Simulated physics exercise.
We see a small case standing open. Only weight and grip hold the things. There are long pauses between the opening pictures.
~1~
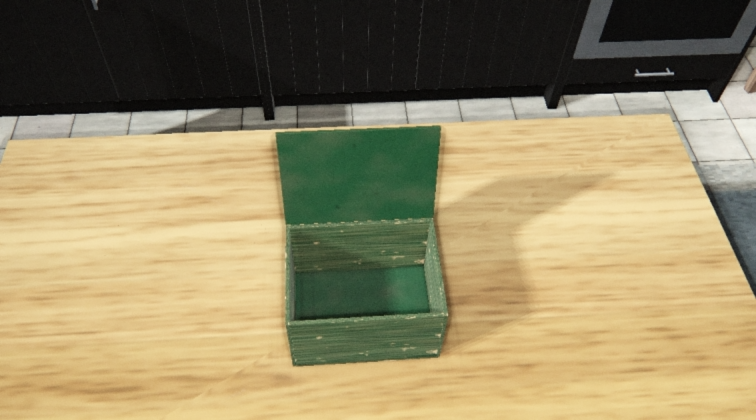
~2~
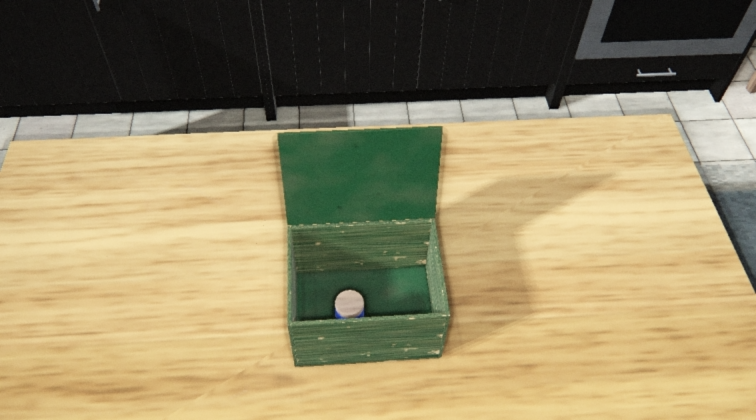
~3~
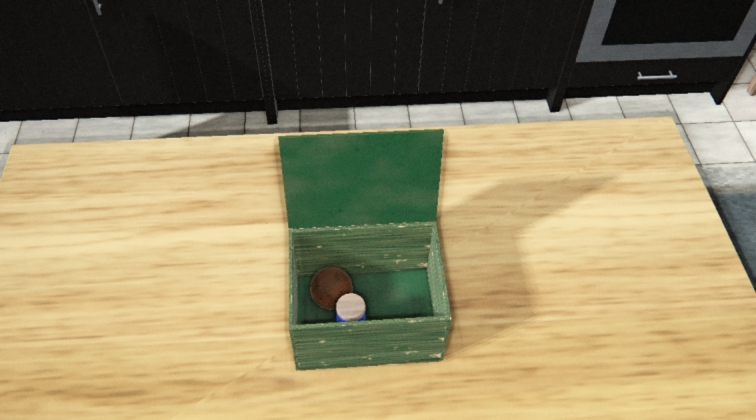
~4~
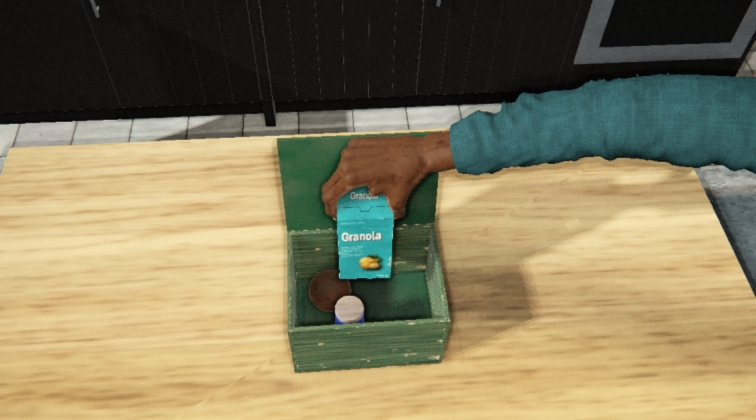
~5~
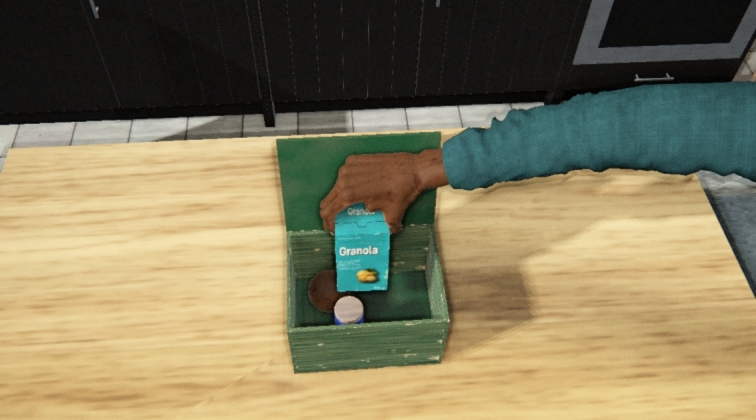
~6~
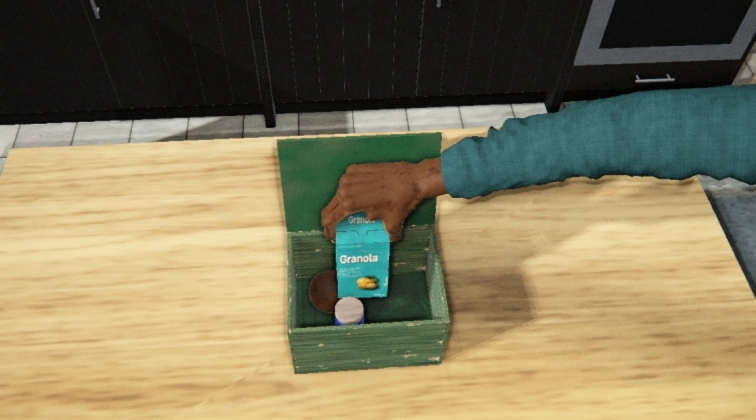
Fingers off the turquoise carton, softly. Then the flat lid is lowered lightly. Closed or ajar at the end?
As it turns out, it closes.
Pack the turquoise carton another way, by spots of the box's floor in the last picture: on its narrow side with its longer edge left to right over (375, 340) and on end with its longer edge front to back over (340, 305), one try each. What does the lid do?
First, it is held up; second, it sits on the rim.
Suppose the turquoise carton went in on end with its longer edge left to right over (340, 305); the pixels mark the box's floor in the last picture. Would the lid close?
Then it closes.
Then, 0.40 s later than the last frame, turquoise carton on its side near (383, 301); blue shaker moved a little; brown ball moved a little.
Then, 1.20 s later than the last frame, lid starting down; turquoise carton on its side near (383, 306); blue shaker moved a little; brown ball moved a little.
Then, 1.80 s later than the last frame, lid 47° above the rim; turquoise carton on its side near (383, 306); blue shaker moved a little; brown ball moved a little.
Then, 2.20 s later than the last frame, lid 17° above the rim; turquoise carton on its side near (383, 306); blue shaker moved a little; brown ball moved a little.
When it is over, lid shut; lying over in the box, turquoise carton; the other 2 as before. End places, in pixels of the last picture, turquoise carton near (383, 306).
